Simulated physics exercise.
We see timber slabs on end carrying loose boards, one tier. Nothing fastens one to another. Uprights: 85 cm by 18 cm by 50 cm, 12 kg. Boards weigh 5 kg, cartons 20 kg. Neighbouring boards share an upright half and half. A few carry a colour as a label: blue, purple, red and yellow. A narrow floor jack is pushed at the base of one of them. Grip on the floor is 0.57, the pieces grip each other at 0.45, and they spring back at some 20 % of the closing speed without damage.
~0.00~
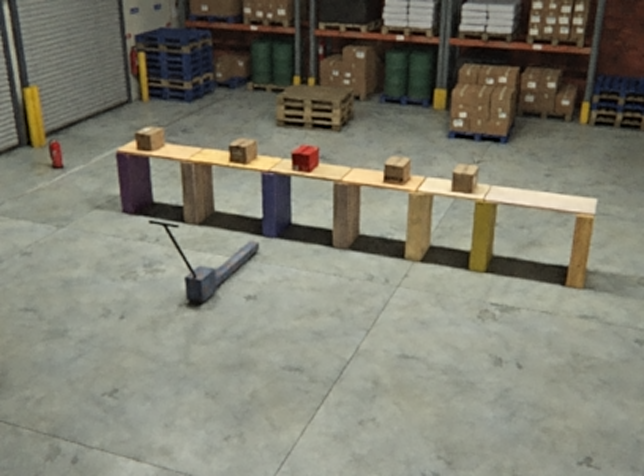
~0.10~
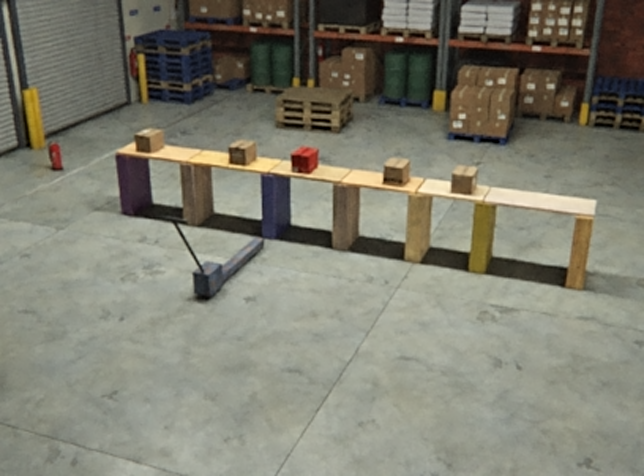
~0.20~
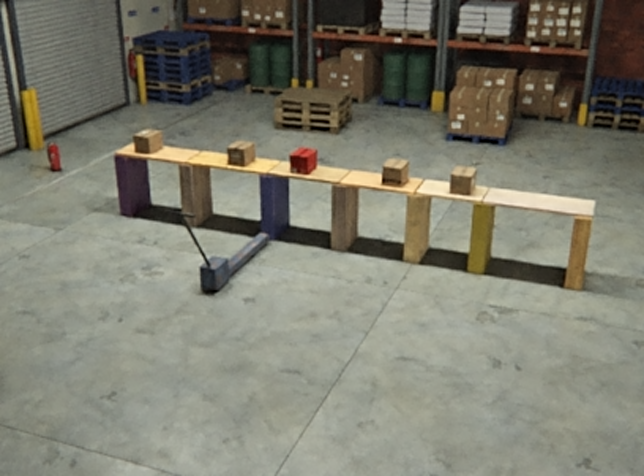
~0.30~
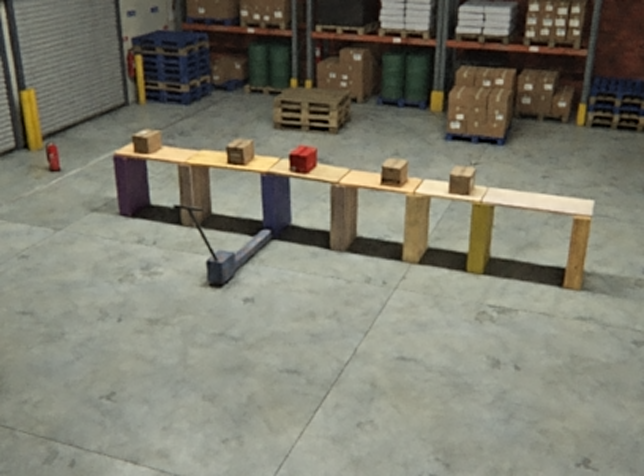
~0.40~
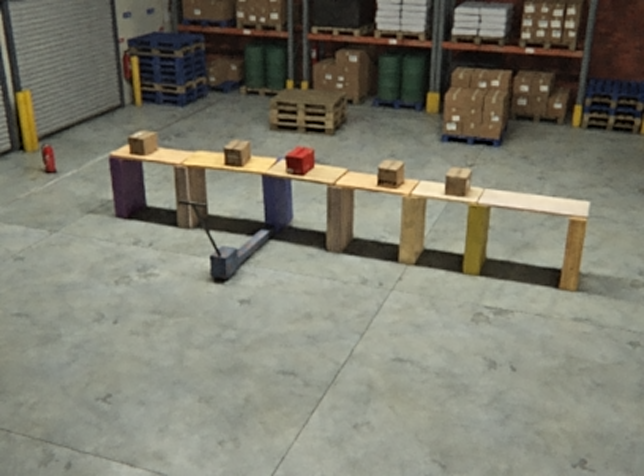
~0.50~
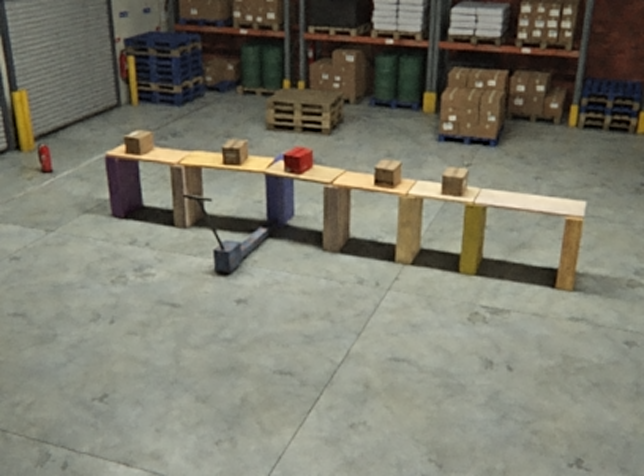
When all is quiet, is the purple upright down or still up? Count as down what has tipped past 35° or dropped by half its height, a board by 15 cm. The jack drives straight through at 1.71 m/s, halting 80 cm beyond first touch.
The purple upright remains up.
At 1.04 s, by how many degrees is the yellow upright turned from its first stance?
Roughly 0°.
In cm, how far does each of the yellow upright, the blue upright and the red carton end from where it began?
Moved: Yellow 0, blue 100, red 110.
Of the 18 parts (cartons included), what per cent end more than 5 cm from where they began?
35 per cent.
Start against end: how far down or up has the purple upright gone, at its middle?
It ends some 0 cm lower.
Around 0.64 s, none of the 18 pieces down, 9 disturbed; purple upright unmoved; red carton displaced 13 cm.
Around 0.86 s, 2 of the 18 pieces down; purple upright tipped 4°; red carton tipped 10°, 16 cm lower.
Around 1.04 s, 4 of the 18 pieces down; purple upright unmoved; red carton tipped 33°, 61 cm lower.
Around 1.30 s, 4 of the 18 pieces down; purple upright unmoved; red carton on its side.
Finally (3.7 s), 4 of the 18 pieces down; purple upright unmoved; red carton on its side; blue upright displaced 1.02 m. Seen by the last camera, middles, purple upright near (125, 182), red carton near (307, 210).
